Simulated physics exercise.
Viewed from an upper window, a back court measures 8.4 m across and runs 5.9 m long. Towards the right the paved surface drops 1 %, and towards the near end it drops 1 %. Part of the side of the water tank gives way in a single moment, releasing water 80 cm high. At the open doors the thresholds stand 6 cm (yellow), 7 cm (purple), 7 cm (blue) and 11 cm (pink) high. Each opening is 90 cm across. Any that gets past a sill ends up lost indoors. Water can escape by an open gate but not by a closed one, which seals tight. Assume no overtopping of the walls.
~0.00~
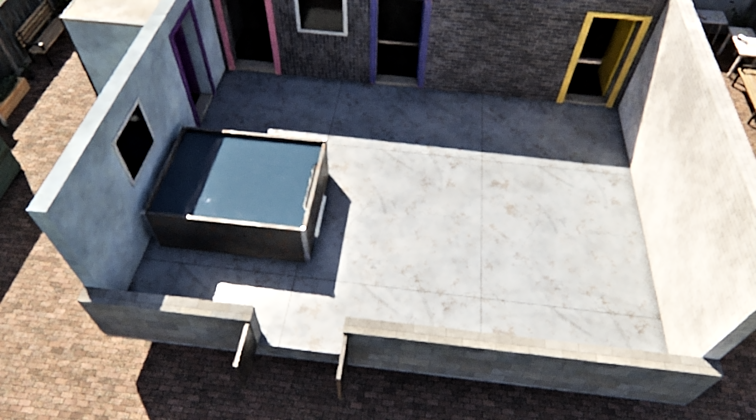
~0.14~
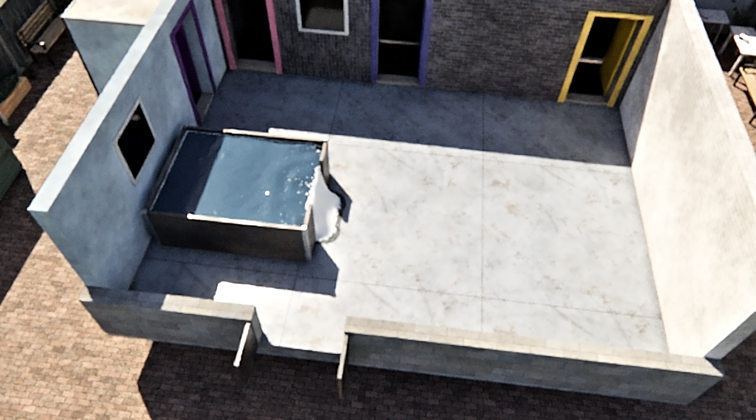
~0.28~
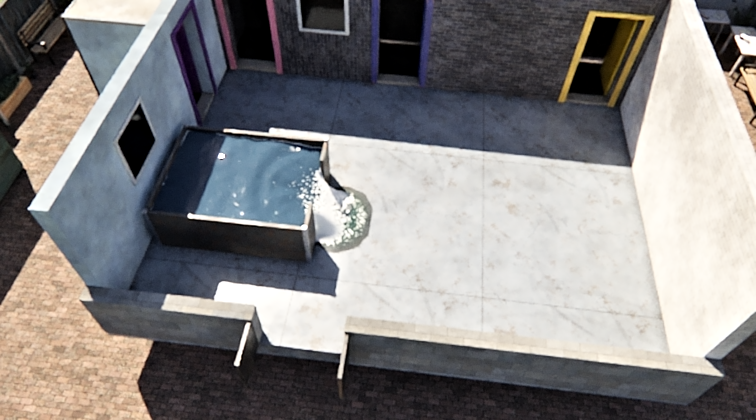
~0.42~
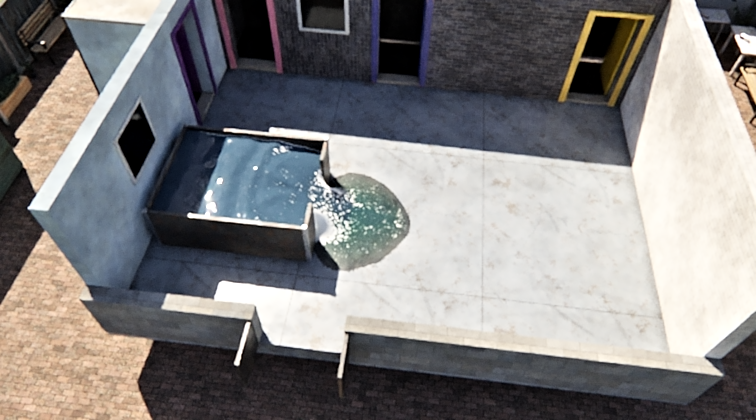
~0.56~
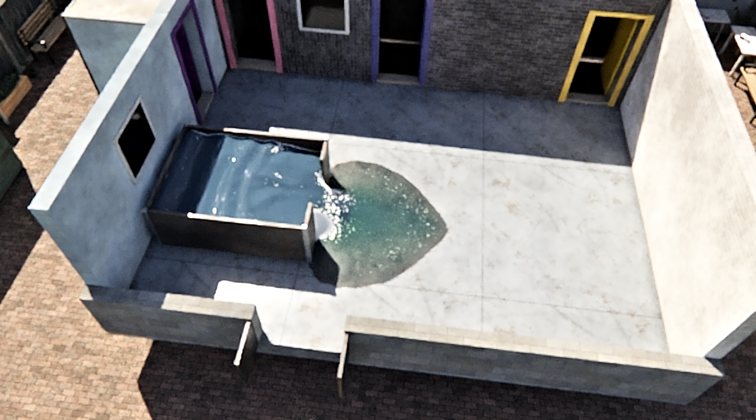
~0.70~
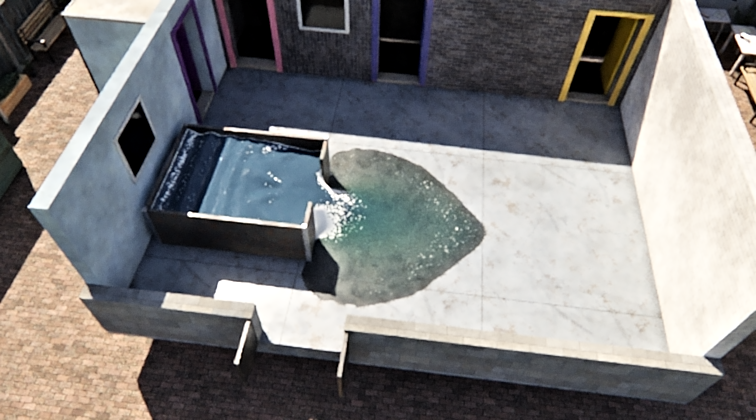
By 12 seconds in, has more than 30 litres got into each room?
Room by room: Behind the yellow door, yes; behind the purple door, no; behind the blue door, no; behind the pink door, no.
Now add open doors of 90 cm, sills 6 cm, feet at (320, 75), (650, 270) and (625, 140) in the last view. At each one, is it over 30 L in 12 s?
Check each in turn: The first fails, the second succeeds, the third succeeds.
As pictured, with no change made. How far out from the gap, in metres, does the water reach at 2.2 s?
Around 6.0 metres.
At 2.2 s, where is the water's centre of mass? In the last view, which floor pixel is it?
Pixel position near (351, 218).
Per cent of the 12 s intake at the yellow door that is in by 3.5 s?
Around 5 percent.
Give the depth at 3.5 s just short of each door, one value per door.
Door by door in cm, yellow shows 13, purple shows 0, blue shows 0, pink shows 0.
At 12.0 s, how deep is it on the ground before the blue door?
Reading: Close to 4.0 cm.
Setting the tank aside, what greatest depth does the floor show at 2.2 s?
Max around 34 cm.
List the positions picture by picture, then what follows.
In the first picture, still water, 80 cm deep, in the water tank at (240, 178).
In the second picture, water pours out at (316, 203) and has run 0.6 m, to (329, 240); typically 13 cm deep outside, 80 cm at the water tank's back.
In the third picture, water pours out at (317, 205) and has run 0.9 m, to (362, 235); typically 13 cm deep outside, 80 cm at the water tank's back.
In the fourth picture, water pours out at (317, 205) and has run 1.5 m, to (405, 227); typically 8 cm deep outside, 80 cm at the water tank's back.
In the fifth picture, the front is at (439, 234), 2.1 m from the gap at (317, 204); 3.9 m2 of floor is under water; 78 cm left at the back of the water tank.
In the sixth picture, the front is at (478, 238), 2.8 m from the gap at (317, 203); 6.0 m2 of floor is under water; 71 cm left at the back of the water tank.
After 1.4 s water covers 40 % of the floor and is deepest (44 cm) near (330, 218); yellow door not reached, purple door not reached, blue door not reached, pink door not reached.
After 2.2 s water covers 60 % of the floor and is deepest (34 cm) near (330, 218); yellow door not reached, purple door not reached, blue door not reached, pink door not reached.
After 3.5 s water covers 60 % of the floor and is deepest (36 cm) near (615, 348); yellow door 13 cm at the sill, 6 L in, purple door not reached, blue door not reached, pink door not reached.
After 7.0 s water covers 60 % of the floor and is deepest (18 cm) near (668, 377); yellow door 17 cm at the sill, 127 L in, purple door not reached, blue door not reached, pink door not reached.
After 12.0 s water covers 95 % of the floor and is deepest (16 cm) near (668, 377); yellow door 9 cm at the sill, 224 L in, purple door 2 cm at the sill, 0 L in, blue door 4 cm at the sill, 0 L in, pink door 1 cm at the sill, 0 L in.
